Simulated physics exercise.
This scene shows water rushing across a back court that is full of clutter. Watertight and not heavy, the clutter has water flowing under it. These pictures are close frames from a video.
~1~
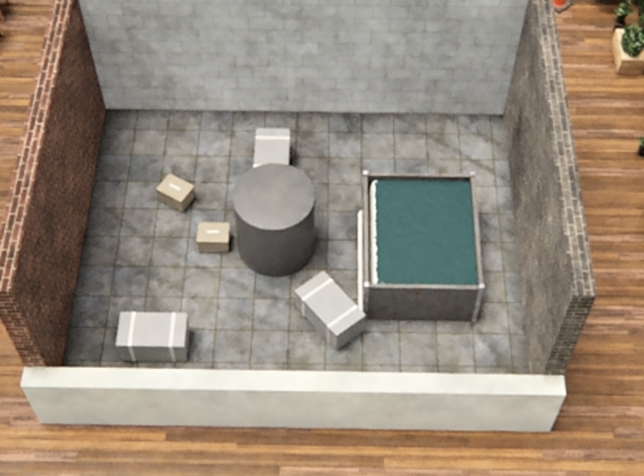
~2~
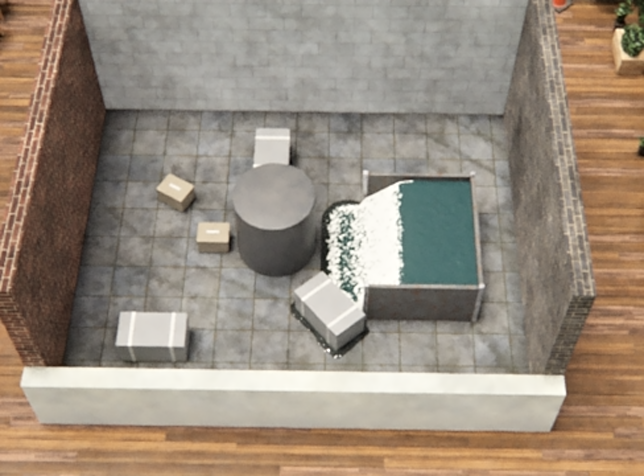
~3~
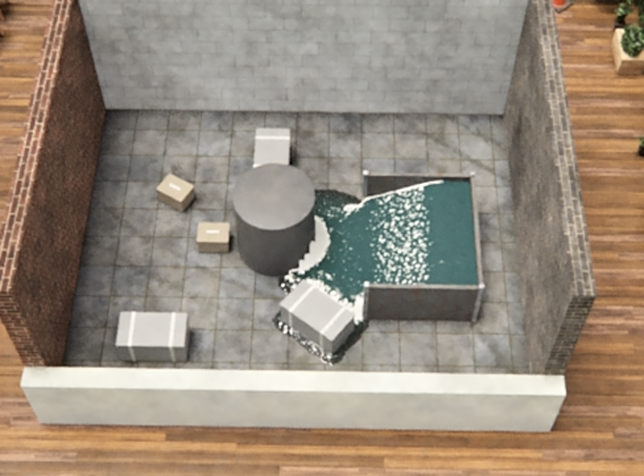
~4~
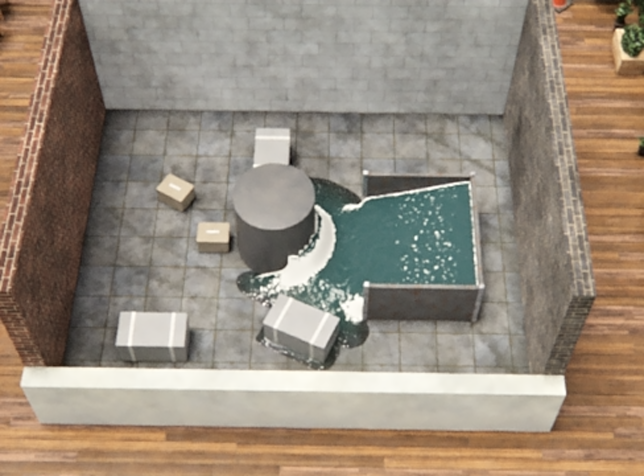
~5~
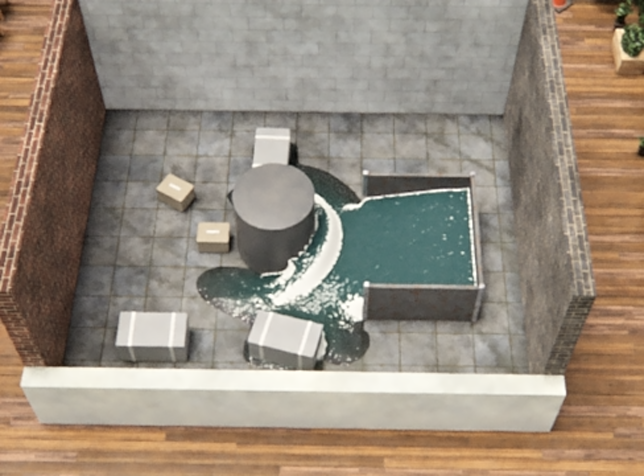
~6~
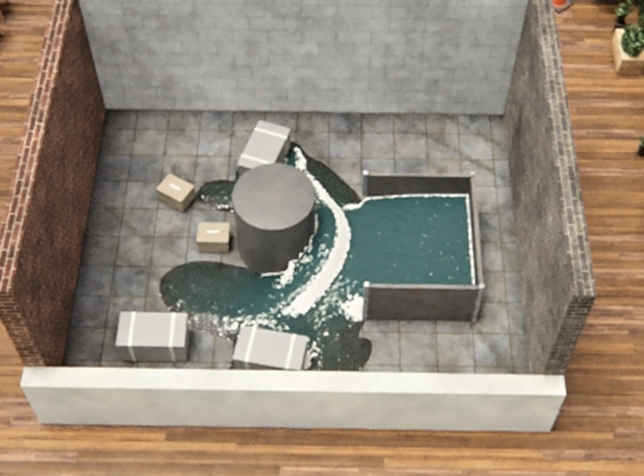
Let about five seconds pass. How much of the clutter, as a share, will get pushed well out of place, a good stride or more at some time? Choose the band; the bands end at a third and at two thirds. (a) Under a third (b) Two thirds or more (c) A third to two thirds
b.
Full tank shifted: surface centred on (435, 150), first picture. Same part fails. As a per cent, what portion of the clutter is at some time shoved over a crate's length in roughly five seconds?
About 100 per cent.
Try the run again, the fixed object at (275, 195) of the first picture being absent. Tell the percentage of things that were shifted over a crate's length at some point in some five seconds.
Close to 100 %.
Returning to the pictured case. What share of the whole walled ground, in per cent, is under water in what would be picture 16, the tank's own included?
About 70 in a hundred.
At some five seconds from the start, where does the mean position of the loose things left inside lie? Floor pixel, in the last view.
Around pixel (242, 203).
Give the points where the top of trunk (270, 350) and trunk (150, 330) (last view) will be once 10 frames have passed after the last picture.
The first should be near (242, 350), the second near (95, 316).
A moment on, 2 of 5 are well off their spots; 0 afloat.
Next, 3 of 5 are well off their spots; 3 afloat.
Later, 3 of 5 are well off their spots; 4 afloat.
In the end, 4 of 5 are well off their spots, and 4 have been at some point; 5 afloat.
